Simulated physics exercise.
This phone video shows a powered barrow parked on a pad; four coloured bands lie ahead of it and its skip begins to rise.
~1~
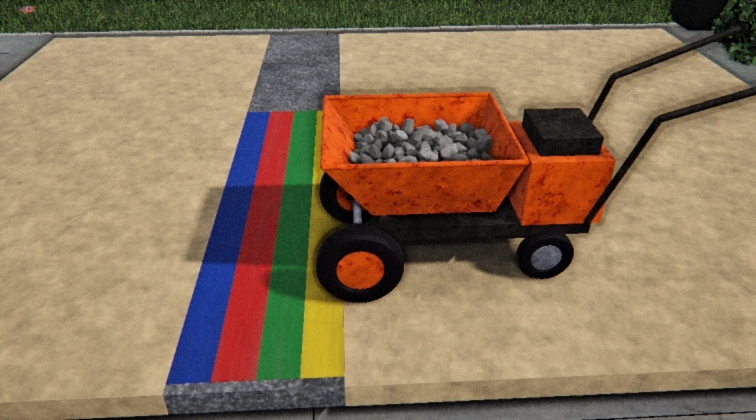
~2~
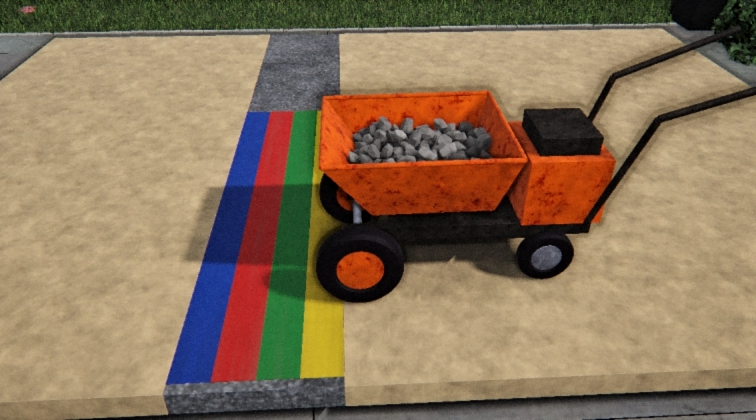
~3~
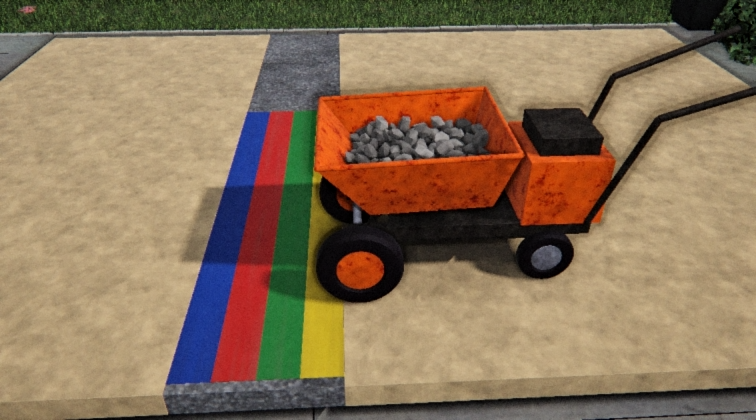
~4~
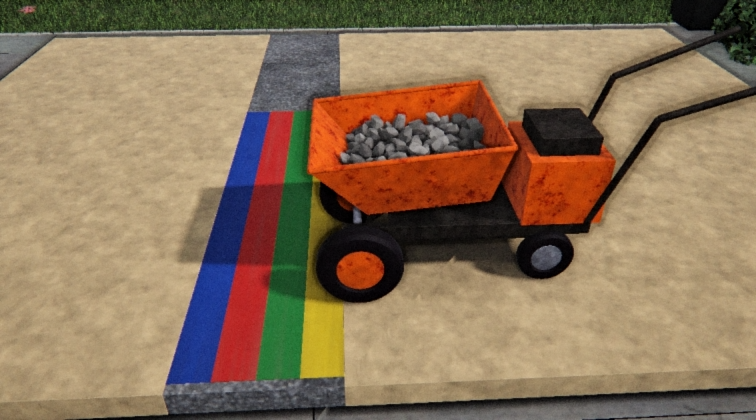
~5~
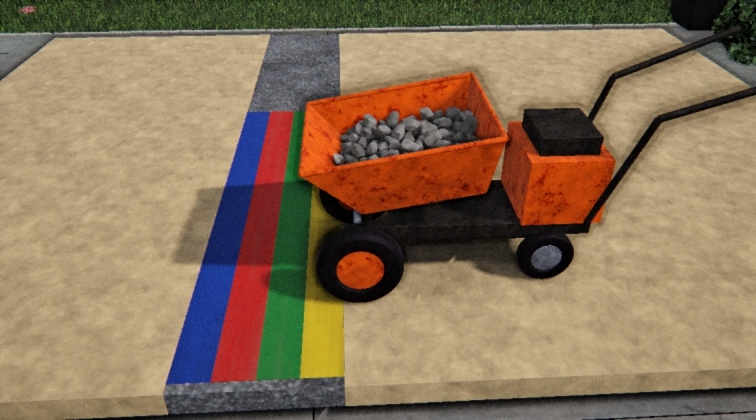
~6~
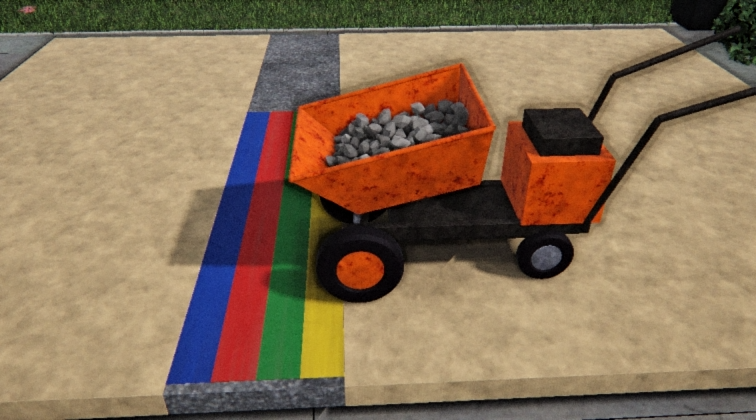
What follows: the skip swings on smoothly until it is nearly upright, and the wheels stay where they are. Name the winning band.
The blue band.
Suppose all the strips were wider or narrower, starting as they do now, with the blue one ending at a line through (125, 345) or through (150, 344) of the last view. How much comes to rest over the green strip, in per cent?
The first painting gives around 0 per cent, the second around 0 per cent.
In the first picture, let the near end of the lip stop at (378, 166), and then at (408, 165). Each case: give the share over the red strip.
First try: Some 40 %; second try: 30 %.
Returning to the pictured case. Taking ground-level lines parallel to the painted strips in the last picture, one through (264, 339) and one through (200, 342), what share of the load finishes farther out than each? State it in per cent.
Estimate, first then second: 90 %, 60 %.
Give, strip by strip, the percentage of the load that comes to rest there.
Percentages: Yellow 0, green 0, red 15, blue 40.
Soon after the last picture, skip tipped steeply; all in the skip.
A little later, skip tipped right over; most in the skip; a stray few over the red strip; a small part over the blue strip.
Later still, skip tipped right over; a small part in the skip; a small part over the red strip; about a third over the blue strip; about a third off the paint.
At rest, skip tipped right over; a small part in the skip; none over the yellow strip; none over the green strip; a small part over the red strip; about a third over the blue strip; about a third off the paint.
